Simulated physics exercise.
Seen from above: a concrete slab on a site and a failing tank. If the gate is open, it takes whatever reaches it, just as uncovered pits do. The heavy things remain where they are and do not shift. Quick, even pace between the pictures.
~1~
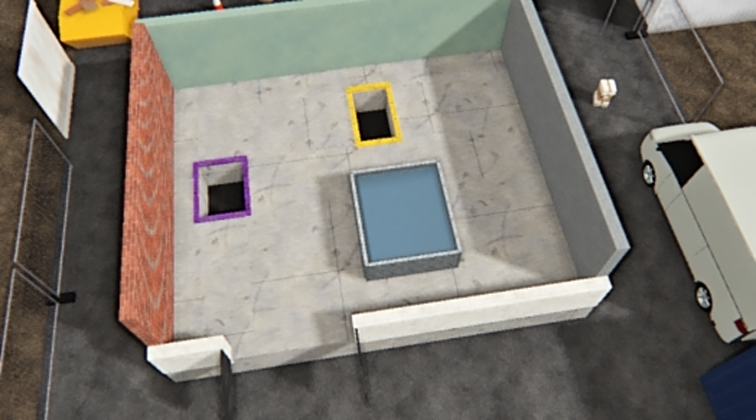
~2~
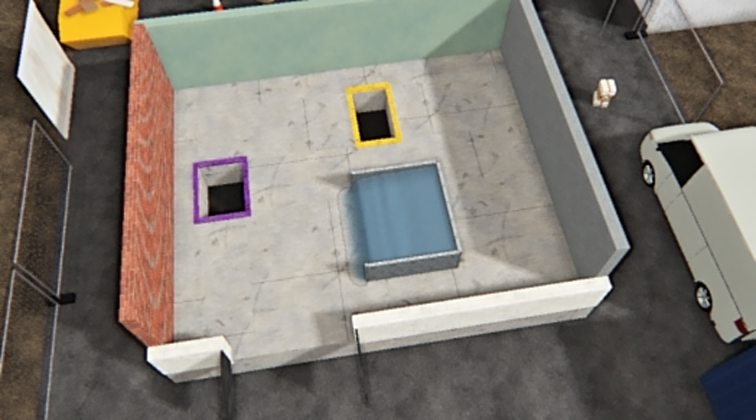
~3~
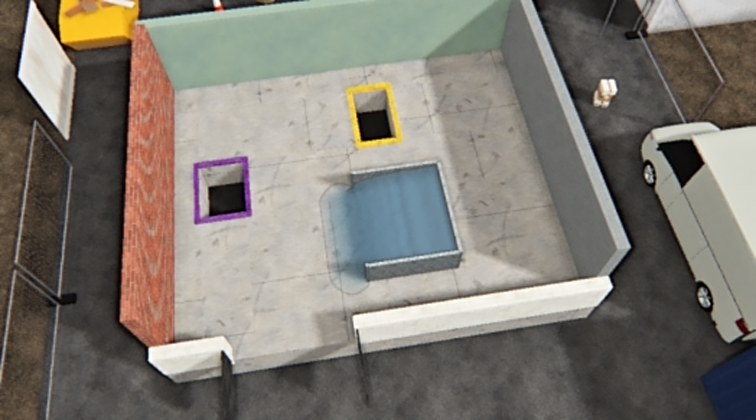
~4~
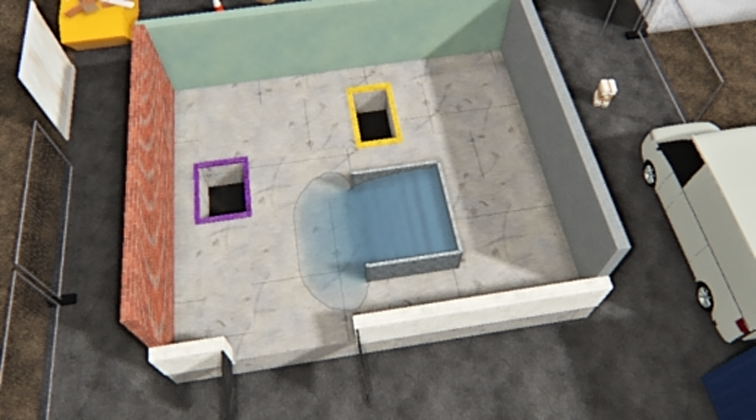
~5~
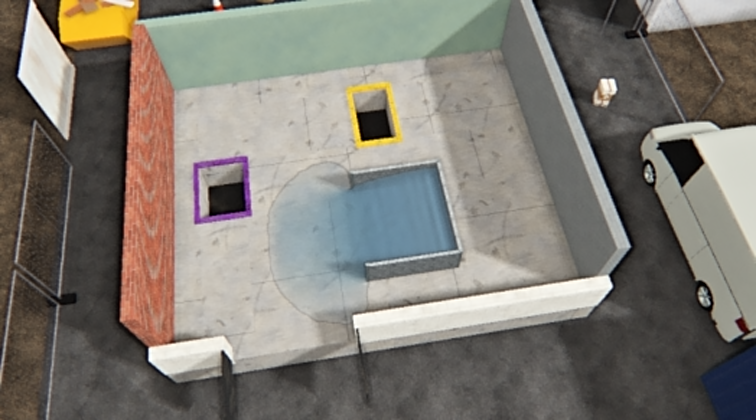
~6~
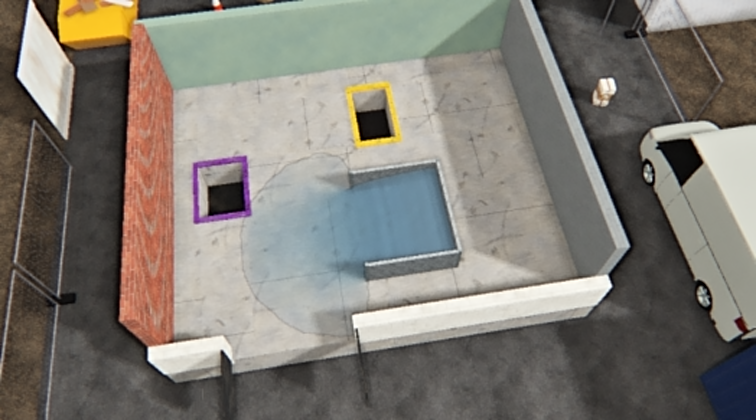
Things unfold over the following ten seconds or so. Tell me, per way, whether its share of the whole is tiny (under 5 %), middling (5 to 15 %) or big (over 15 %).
The gate gets a big share of it - past fifteen per cent; the yellow pit gets hardly any of it - below five per cent; the purple pit gets a big share of it - past fifteen per cent.
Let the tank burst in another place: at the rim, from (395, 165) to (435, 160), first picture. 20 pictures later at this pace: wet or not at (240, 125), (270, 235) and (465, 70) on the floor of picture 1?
Point 1: Unwetted; point 2: Unwetted; point 3: Inundated.
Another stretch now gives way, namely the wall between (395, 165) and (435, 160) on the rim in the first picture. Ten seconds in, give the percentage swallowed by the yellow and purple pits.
I'd say the yellow pit gets around 20 percent and the purple pit around 0 percent.
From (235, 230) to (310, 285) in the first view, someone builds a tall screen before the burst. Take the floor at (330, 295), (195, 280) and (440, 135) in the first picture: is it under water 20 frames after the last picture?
In order: Wet; wet; dry.
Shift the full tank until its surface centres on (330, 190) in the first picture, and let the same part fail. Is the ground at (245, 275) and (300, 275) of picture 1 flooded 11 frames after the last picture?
Reading them in sequence: Drenched, followed by high and dry.
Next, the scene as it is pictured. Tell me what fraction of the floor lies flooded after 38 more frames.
Share estimate: About 50 per cent.
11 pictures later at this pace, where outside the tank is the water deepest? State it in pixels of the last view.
Deepest spot: Near (175, 356).
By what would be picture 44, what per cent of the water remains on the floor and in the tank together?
That comes to around 64 in a hundred.
A moment on, water covers 30 % of the floor; the gate 1 %, the yellow pit 0 %, the purple pit 2 %.
Next, water covers 35 % of the floor; the gate 3 %, the yellow pit 0 %, the purple pit 7 %.
Then, water covers 40 % of the floor; the gate 7 %, the yellow pit 0 %, the purple pit 14 %.
Later, water covers 50 % of the floor; the gate 16 %, the yellow pit 0 %, the purple pit 20 %.
In the end, water covers 70 % of the floor; the gate 24 %, the yellow pit 0 %, the purple pit 21 %.
